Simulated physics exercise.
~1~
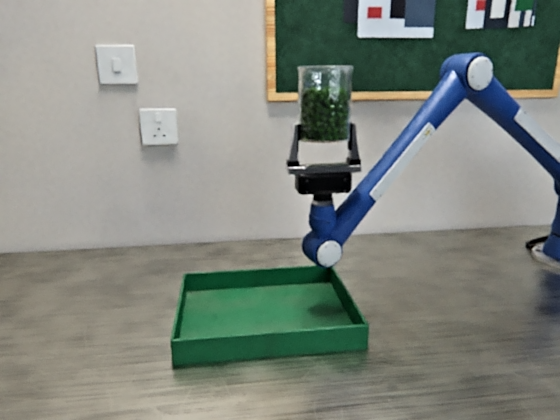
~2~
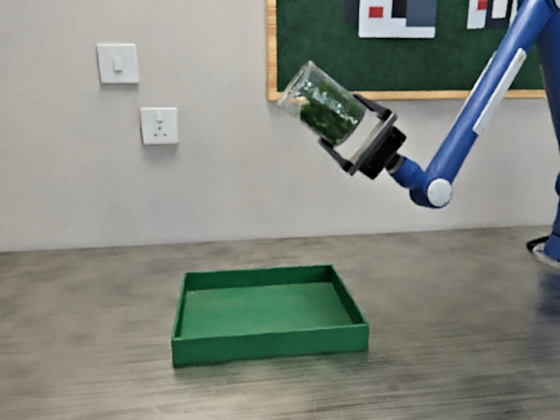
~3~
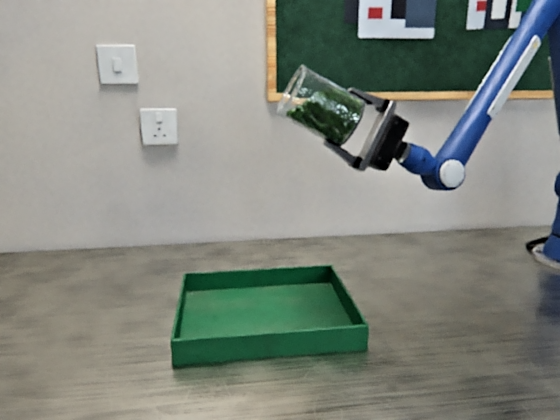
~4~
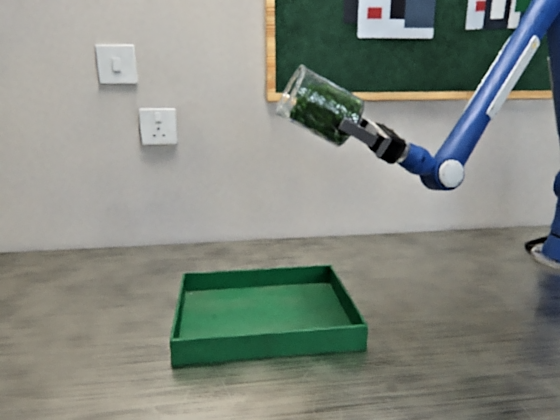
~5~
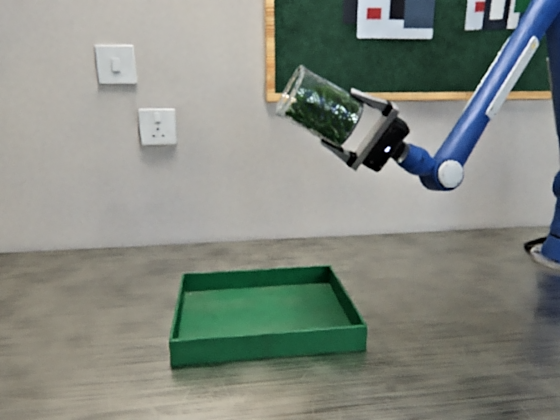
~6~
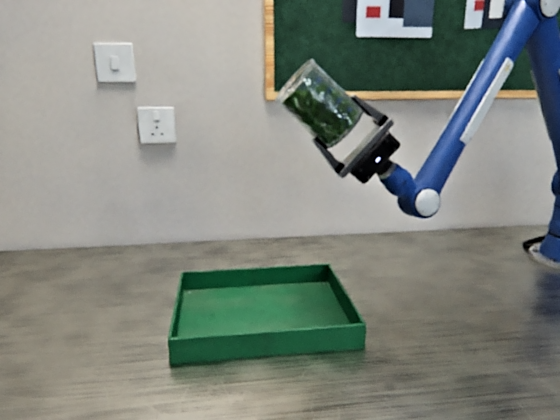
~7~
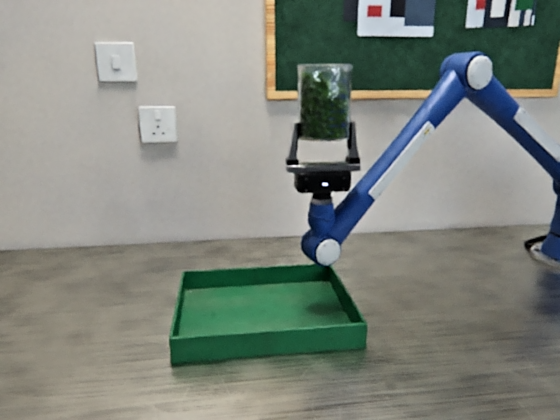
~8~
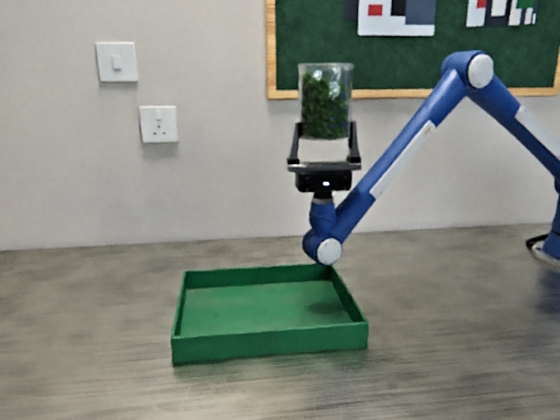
A blue robot arm tips a clear tumbler of green beads, then returns it upright.
